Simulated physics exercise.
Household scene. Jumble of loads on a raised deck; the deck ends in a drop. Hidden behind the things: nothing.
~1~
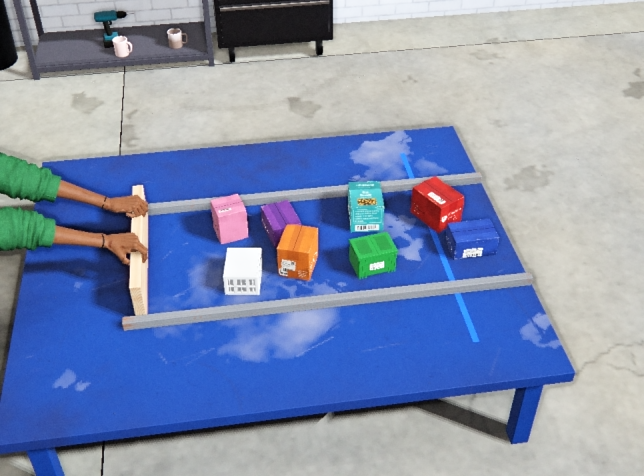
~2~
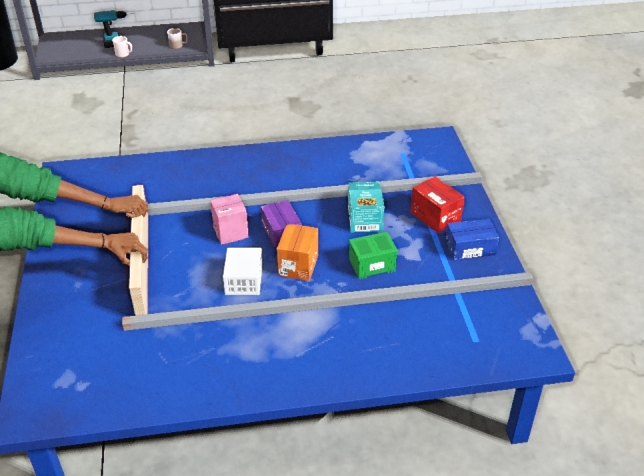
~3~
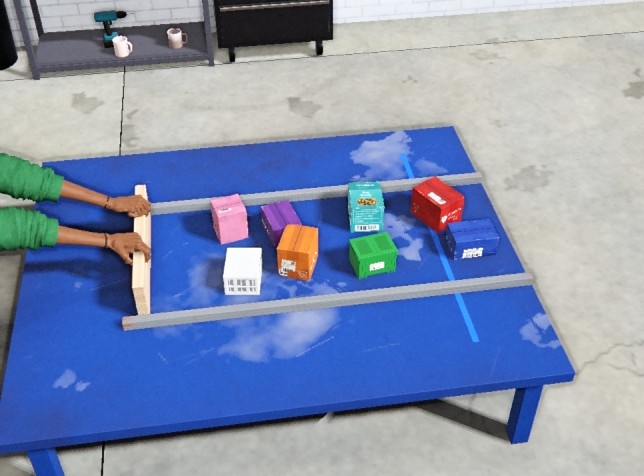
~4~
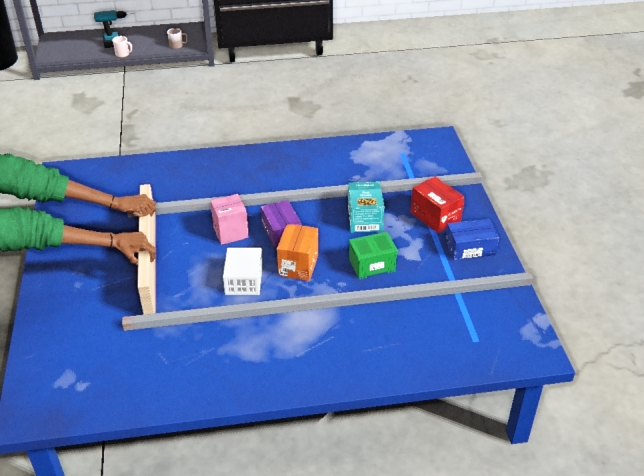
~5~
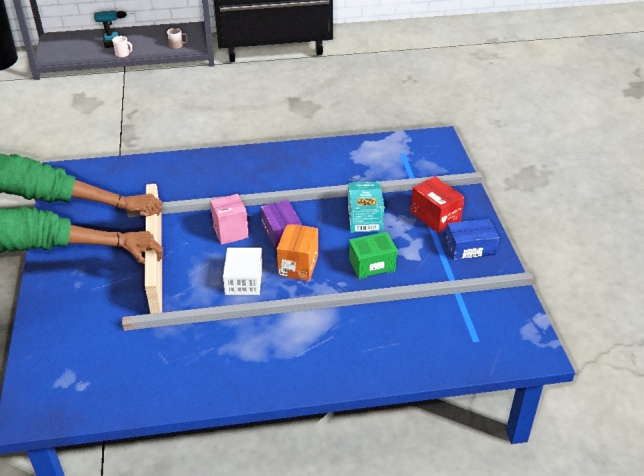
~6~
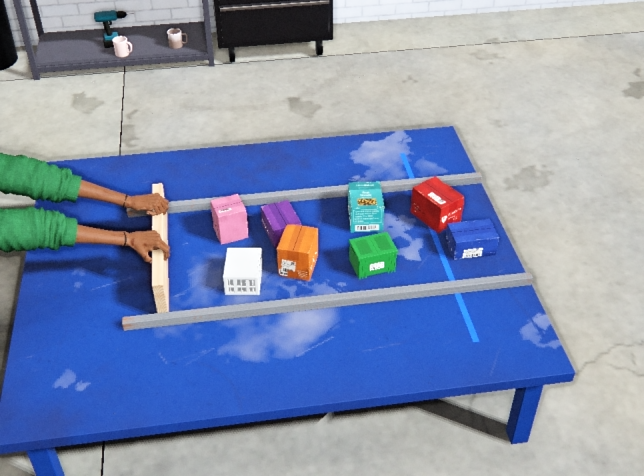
A bright blue table stands on a concrete floor, seen from above at an angle by a still camera, with shelving and a dark cabinet behind. Between two grey rails sit pink, purple, white, orange, turquoise and green boxes, with red and blue ones at the right near a light blue tape line. Green-sleeved arms at left slide a wooden plank slightly rightward, while the boxes stay still.
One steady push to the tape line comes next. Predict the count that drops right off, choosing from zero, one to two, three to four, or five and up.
Looks to me like the count going over is a three or a four.
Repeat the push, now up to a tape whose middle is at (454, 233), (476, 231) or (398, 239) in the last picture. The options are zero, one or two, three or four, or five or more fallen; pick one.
Taking them in turn, either three or four; 5 or more; 1 or 2.
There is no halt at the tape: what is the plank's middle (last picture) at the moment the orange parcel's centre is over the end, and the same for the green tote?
When the orange parcel crosses, the middle is near (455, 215); when the green tote crosses, near (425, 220).
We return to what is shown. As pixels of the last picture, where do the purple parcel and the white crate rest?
In the last picture they sit at about (470, 206) and about (459, 247).
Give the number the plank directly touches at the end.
2.
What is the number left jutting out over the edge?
That'd be 0.
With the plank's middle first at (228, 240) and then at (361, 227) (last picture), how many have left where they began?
Tally: First 2; then 8.
Soon after, none off yet; blue parcel at rest near (472, 239); red parcel at rest near (437, 205); turquoise box at rest near (366, 207).
In the end, the number that fall off is three or four; gone, green tote, turquoise box, red parcel and blue parcel.
